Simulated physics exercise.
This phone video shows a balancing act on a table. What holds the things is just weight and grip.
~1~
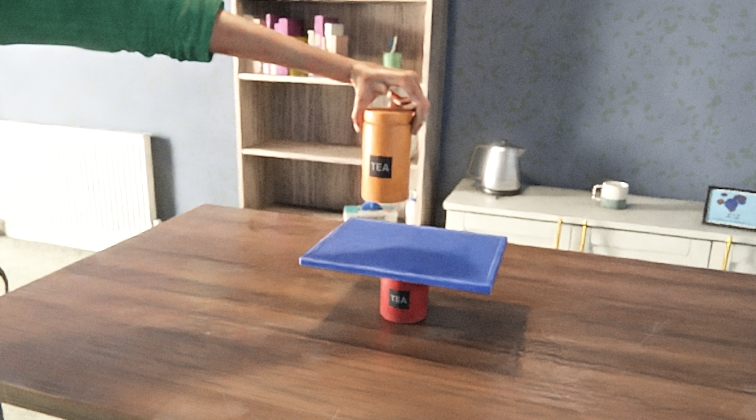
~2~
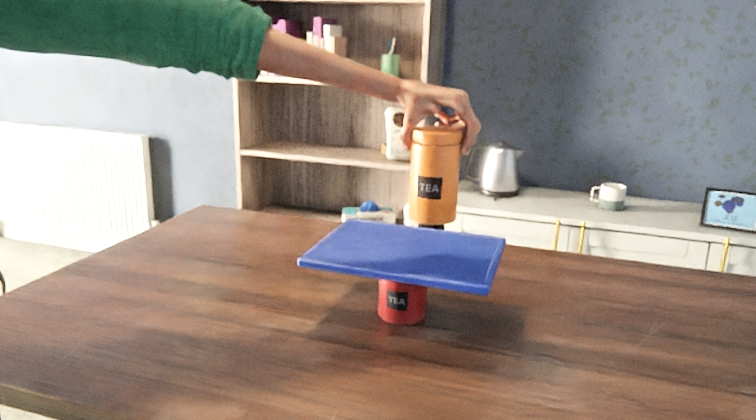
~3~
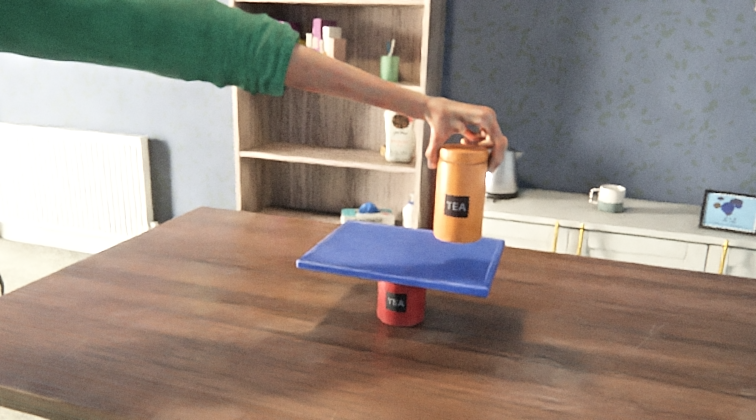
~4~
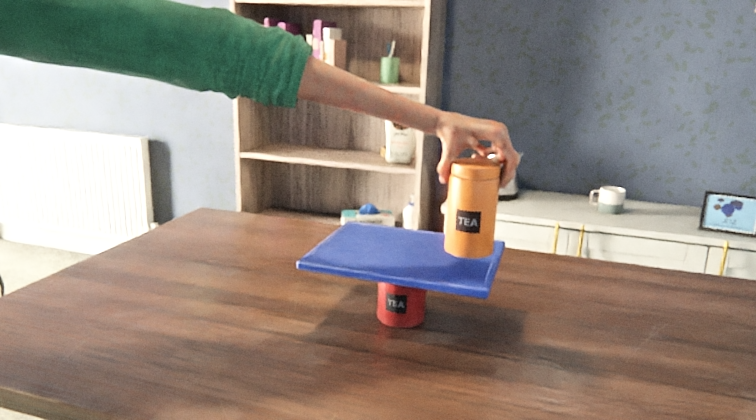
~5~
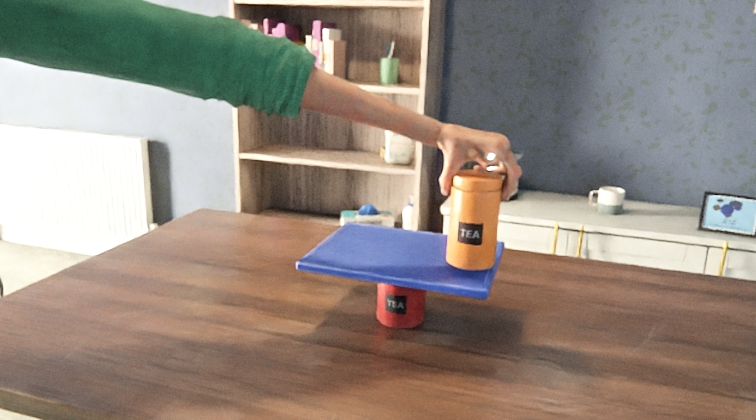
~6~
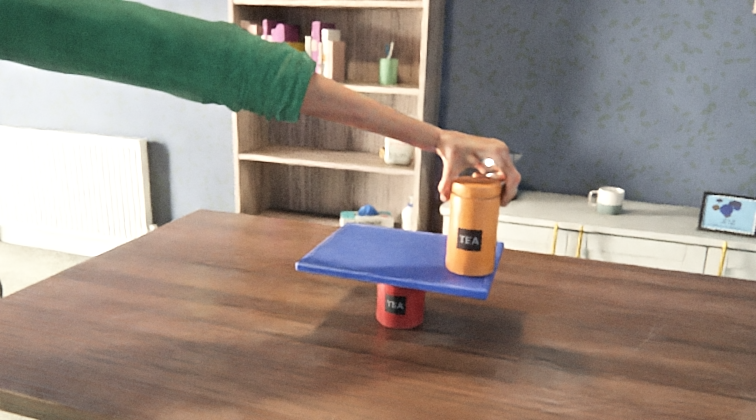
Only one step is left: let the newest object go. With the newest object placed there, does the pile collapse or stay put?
In the end it goes wrong, really.
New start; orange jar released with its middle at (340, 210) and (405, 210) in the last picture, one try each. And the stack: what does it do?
First, it comes apart; second, it stays up.
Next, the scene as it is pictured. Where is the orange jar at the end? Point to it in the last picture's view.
End position: Approximately (577, 360).
Then, 0.30 s on from there, orange jar now fallen; blue lid turned 45° from how it was put.
Then, 0.40 s on from there, blue lid turned 68° from how it was put.
Then, 0.70 s on from there, blue lid turned 61° from how it was put.
Then, 1.00 s on from there, blue lid now fallen.
In the end, fallen, orange jar and blue lid; red jar unmoved. At the end, from the last picture's camera, orange jar near (577, 360). The stack gives way.
